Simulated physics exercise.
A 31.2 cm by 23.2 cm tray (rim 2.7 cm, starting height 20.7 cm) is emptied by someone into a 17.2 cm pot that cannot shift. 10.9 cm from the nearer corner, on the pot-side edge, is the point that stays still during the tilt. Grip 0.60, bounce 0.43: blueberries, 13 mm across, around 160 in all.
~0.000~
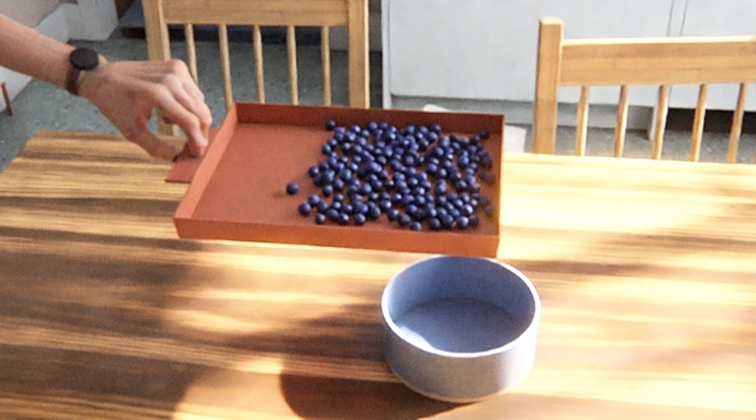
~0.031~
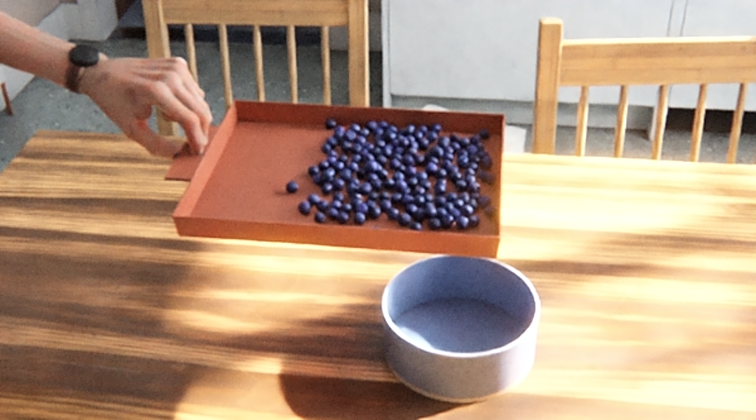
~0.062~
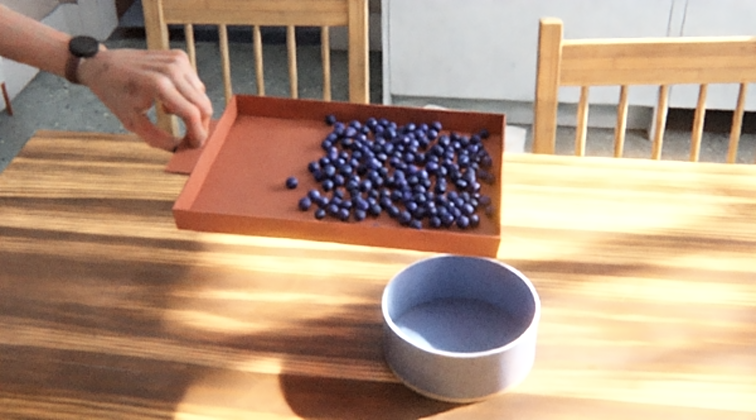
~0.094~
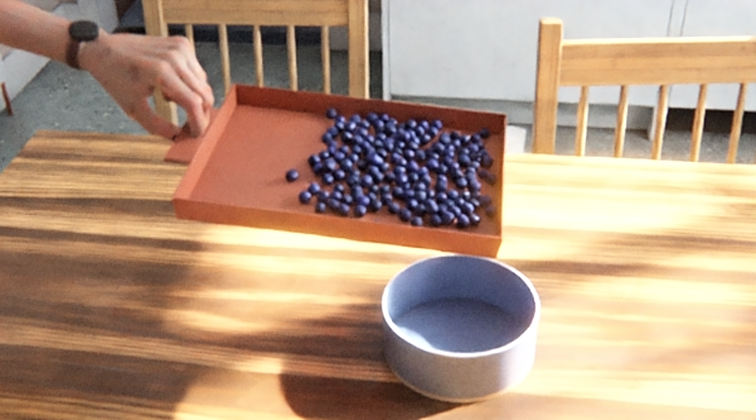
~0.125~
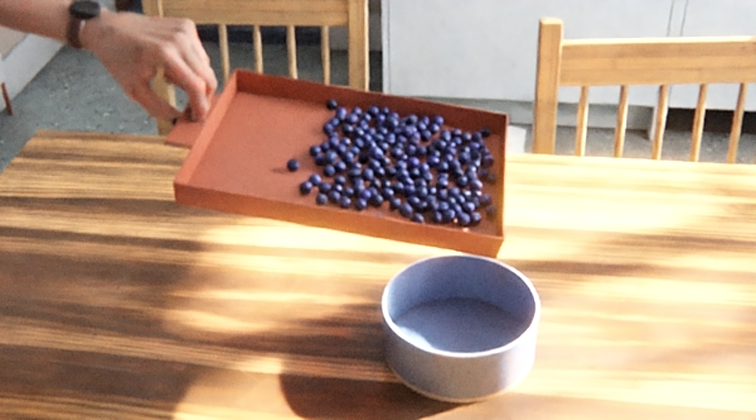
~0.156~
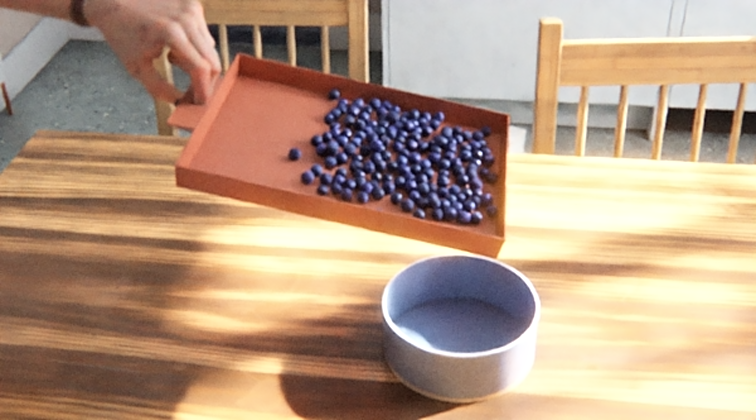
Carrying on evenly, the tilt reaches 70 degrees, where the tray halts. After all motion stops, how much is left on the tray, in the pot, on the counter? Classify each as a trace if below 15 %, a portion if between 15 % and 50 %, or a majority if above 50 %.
Tray: A majority. Pot: A trace. Counter: A trace.
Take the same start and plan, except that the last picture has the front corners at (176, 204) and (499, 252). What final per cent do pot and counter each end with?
That works out as pot 0 and counter 5.
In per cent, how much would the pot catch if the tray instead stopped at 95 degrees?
Roughly 0 percent.
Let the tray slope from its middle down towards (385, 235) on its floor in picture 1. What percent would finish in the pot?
0 %.
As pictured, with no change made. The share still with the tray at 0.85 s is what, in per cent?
Some 95 per cent of the load.
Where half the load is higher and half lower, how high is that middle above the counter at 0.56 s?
Roughly 26 cm.
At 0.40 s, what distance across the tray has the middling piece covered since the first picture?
Roughly 3 cm.
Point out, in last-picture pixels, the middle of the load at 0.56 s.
Approximately (481, 142) in the last picture.
Then, at 0.40 s, tilt 41 degrees; the tray holds 100 %, the pot 0 %.
After 0.56 s, tilt 60 degrees; the tray holds 100 %, the pot 0 %.
After 0.85 s, tilt 70 degrees; the tray holds 95 %, the pot 0 %.
At rest (1.8 s), tray 95 %, pot 0 %, counter 5 %.
